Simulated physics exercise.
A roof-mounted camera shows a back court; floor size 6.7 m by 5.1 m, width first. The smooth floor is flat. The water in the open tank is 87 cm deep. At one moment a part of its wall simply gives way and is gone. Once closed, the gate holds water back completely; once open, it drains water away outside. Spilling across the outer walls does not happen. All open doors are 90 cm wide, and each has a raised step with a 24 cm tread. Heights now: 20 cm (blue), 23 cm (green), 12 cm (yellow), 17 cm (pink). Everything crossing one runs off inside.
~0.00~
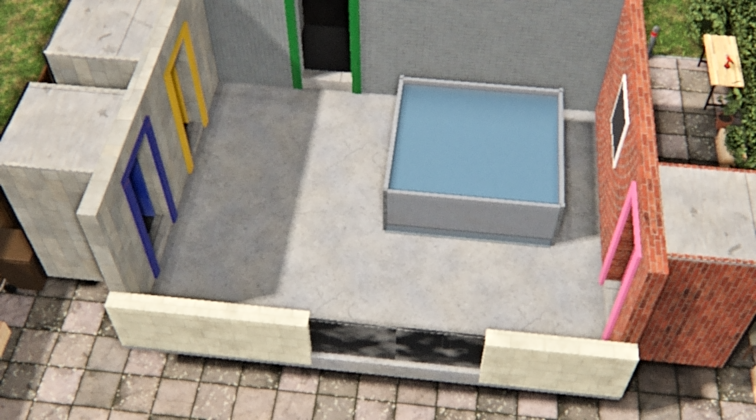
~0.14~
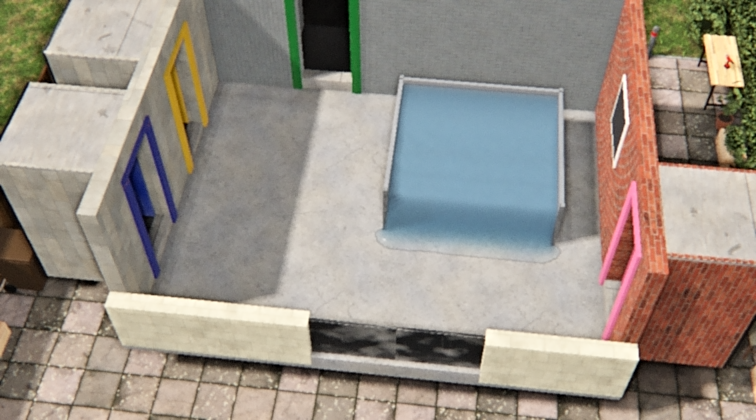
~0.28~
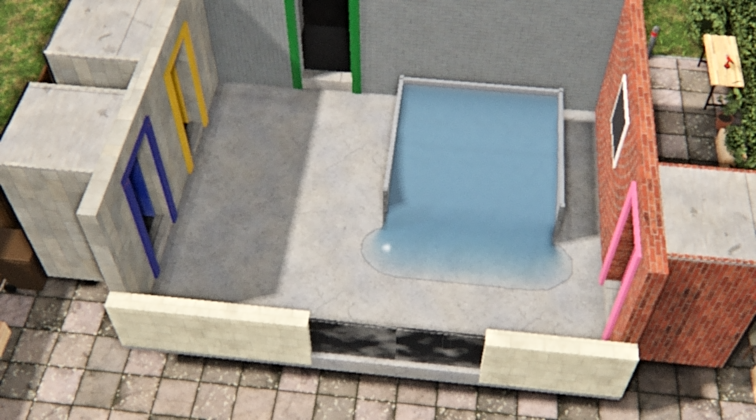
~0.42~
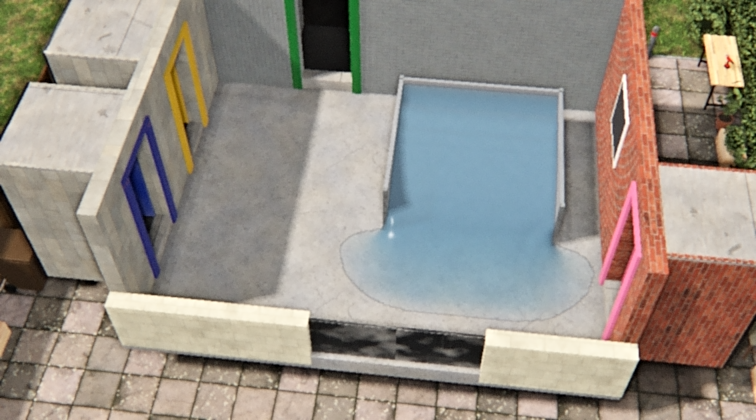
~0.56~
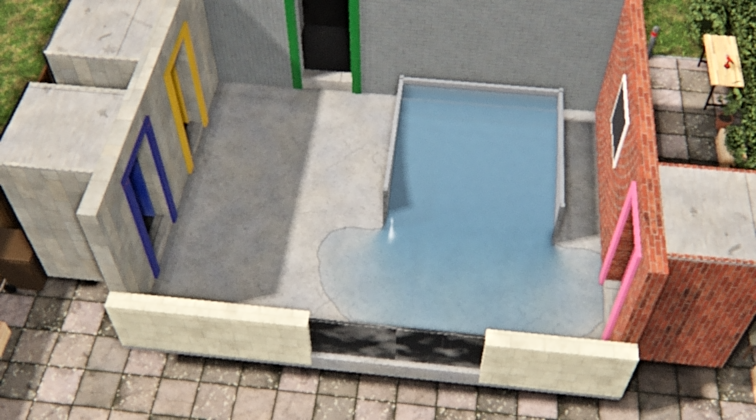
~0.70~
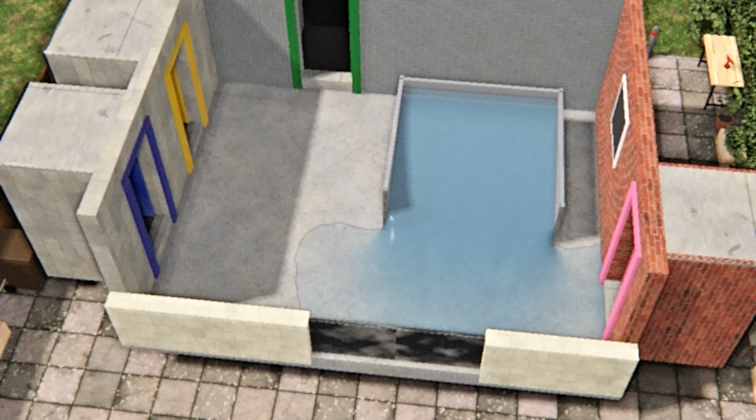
Blue water stands in a grey open tank against the back wall of a roofless court, seen from high above by a still camera. Yellow and blue door surrounds line the left wall, a green one stands at the back, and a pink one is in the red brick wall at right. The tank's near side vanishes, and water pours forward, fanning across the pale floor to the front wall and spreading left and right.
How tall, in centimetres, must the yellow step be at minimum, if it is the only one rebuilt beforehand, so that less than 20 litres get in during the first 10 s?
It needs to be at least 13 cm tall.
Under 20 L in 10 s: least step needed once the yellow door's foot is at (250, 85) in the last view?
27 cm.
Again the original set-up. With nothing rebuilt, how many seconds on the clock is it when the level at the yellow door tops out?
It peaks around 9.5 s.
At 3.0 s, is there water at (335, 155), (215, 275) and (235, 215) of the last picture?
So the three spots come out spared, swamped, swamped, in that order.
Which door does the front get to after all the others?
The green one comes last.
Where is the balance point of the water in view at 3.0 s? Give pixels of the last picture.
Centre of the water: Approx. (429, 261) px.
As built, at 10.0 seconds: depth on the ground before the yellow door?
Roughly 18.5 cm deep.
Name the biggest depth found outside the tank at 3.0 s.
Roughly 46 cm.
After 1.4 s water covers 35 % of the floor, deepest (66 cm) near (592, 370); it has not reached the yellow door.
After 3.0 s water covers 65 % of the floor, deepest (46 cm) near (153, 325); 6 cm at the yellow door, 0 litres in over its 12 cm step.
After 10.0 s water covers 100 % of the floor, deepest (26 cm) near (553, 366); 18 cm at the yellow door, 30 litres in over its 12 cm step.
At the yellow door as built, the water arrived by 2.9 s and peaked near 19 cm at 9.6 s.
Run again over the same 10 s with other heights there, 30 litres in over 12 cm, 6 litres over 16 cm. The limit of 20 litres is kept from about 13 cm up.
